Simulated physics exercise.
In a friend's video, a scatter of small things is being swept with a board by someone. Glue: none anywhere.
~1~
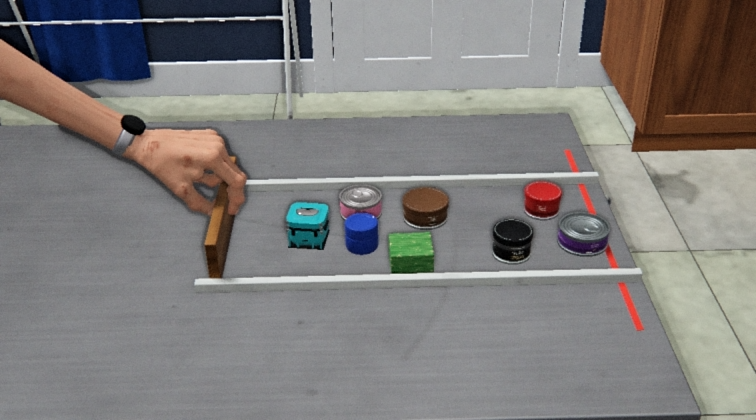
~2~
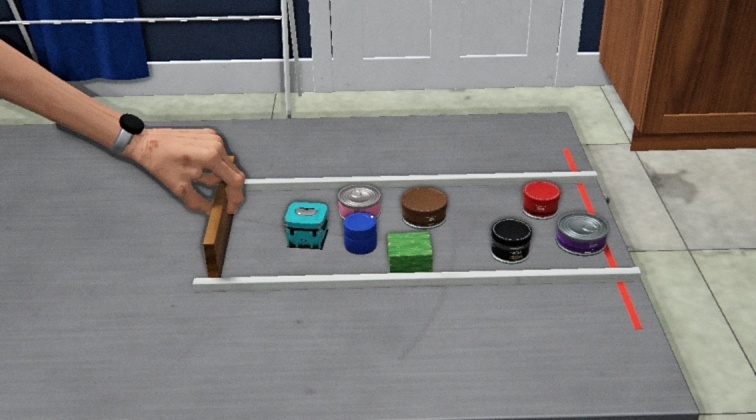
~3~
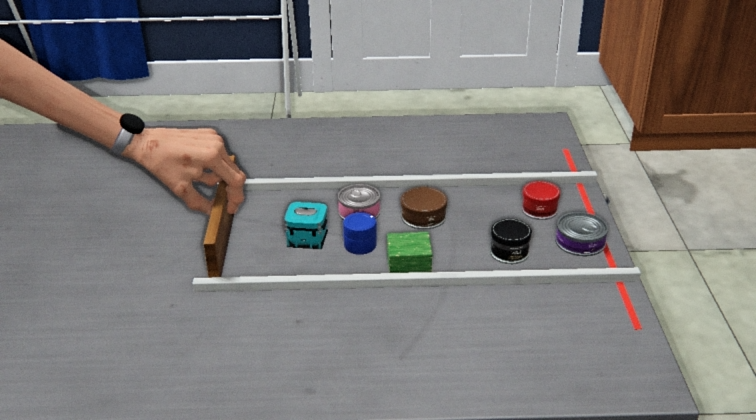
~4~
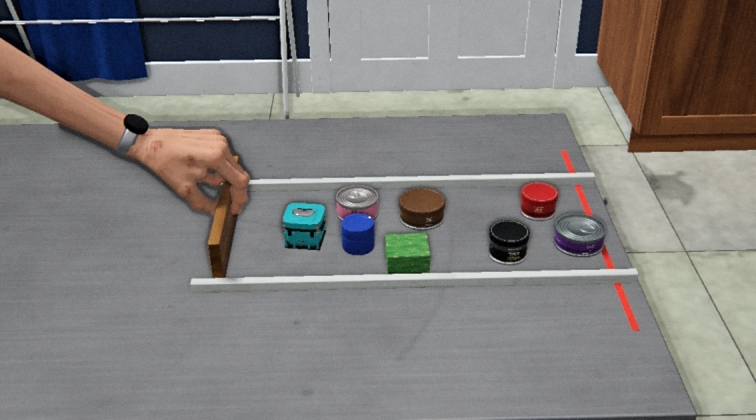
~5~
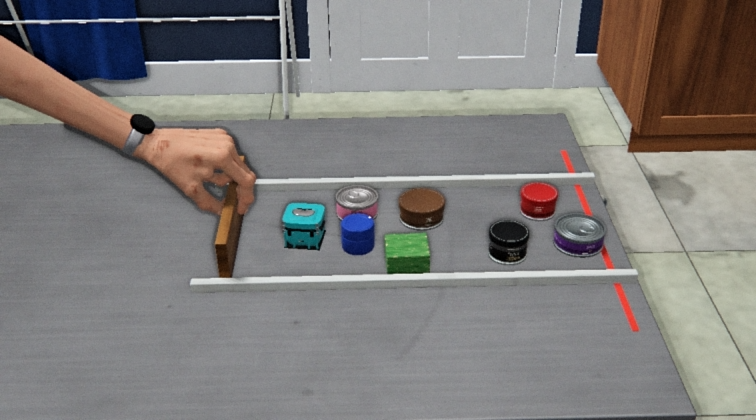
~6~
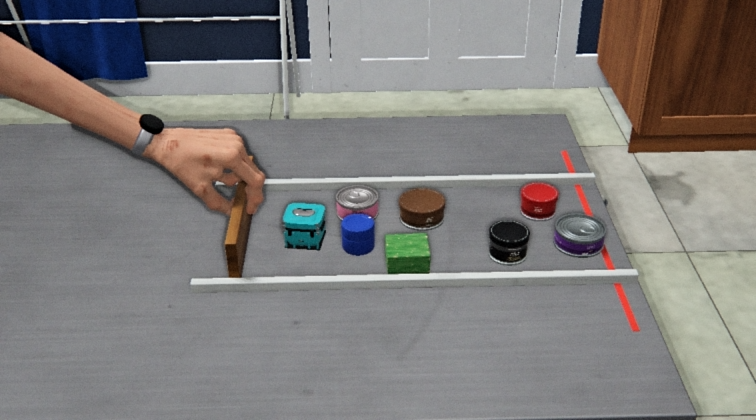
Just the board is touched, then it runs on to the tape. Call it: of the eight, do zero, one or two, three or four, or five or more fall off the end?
Five or more fall off.
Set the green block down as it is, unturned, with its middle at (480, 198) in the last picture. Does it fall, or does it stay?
Observed: The green block is not kept up.
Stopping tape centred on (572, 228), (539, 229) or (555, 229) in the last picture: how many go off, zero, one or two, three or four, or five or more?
So in that order I'd say at least five; either one or two; one or two.
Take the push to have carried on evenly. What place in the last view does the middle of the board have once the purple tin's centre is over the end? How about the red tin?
When the purple tin crosses, the middle is near (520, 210); when the red tin crosses, near (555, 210).
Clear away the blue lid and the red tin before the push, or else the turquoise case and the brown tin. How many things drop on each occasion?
First 3, then 3.
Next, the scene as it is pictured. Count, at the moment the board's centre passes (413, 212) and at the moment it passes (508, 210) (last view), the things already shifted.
5 by the first point, 8 by the second.
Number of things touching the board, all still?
All in all, 3.
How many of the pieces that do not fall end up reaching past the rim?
So the number is 3.
Soon after, none off yet; purple tin at rest near (580, 235); red tin at rest near (539, 202); black pot at rest near (509, 243).
After that, none off yet; purple tin at rest near (583, 235); red tin displaced about its own width near (574, 198); black pot displaced about its own width near (555, 251).
In the end, the number that fall off is five or more; gone, blue lid, brown tin, black pot, red tin and purple tin.
